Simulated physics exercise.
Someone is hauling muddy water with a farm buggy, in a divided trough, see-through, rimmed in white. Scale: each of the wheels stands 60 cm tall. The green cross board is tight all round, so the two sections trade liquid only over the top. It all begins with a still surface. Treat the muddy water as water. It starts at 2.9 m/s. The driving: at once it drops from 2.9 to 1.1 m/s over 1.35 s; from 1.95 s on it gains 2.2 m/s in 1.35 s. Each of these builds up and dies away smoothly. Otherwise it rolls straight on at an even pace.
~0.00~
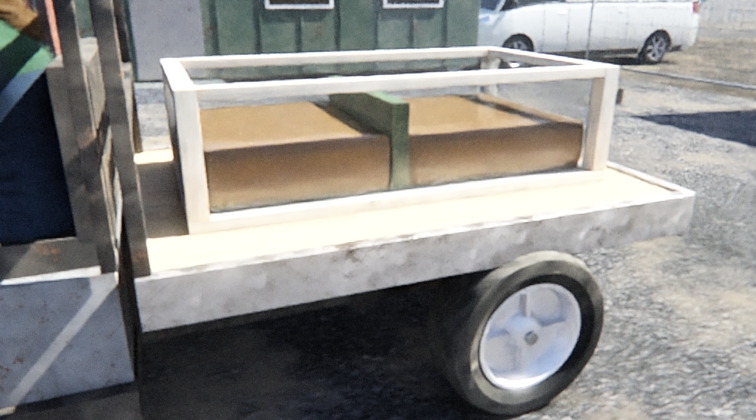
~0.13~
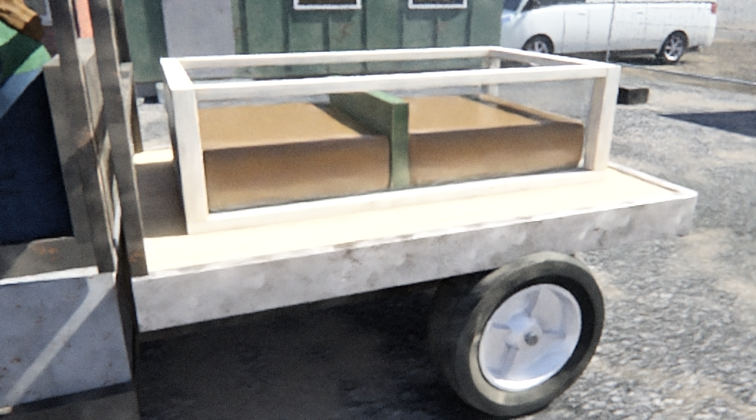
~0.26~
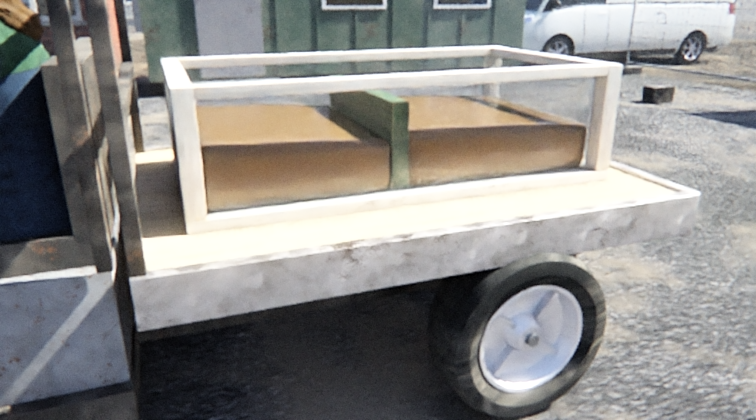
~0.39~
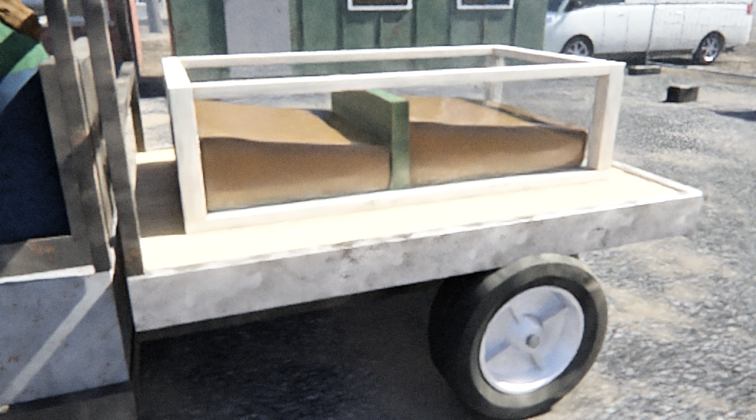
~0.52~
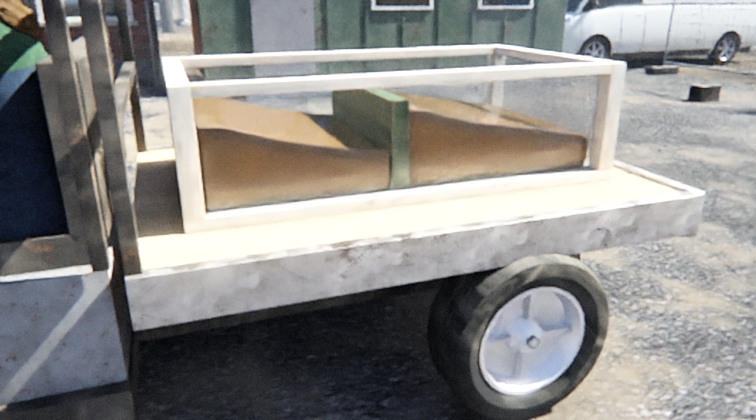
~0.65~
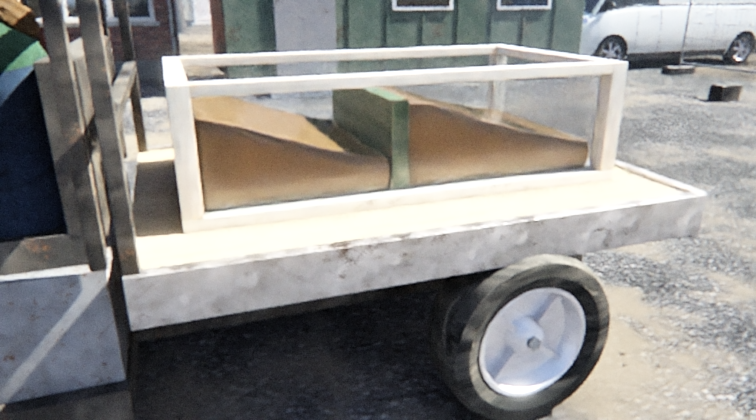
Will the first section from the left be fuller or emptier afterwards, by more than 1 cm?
That section finishes the same.
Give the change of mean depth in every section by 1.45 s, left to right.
In cm: 0, 0.
By 1.45 s the sections hold 18, 18 cm, left to right.
By 2.55 s the sections hold 18, 18 cm, left to right.
By 3.85 s the sections hold 18, 19 cm, left to right.
By 6.28 s the sections hold 18, 19 cm, left to right.
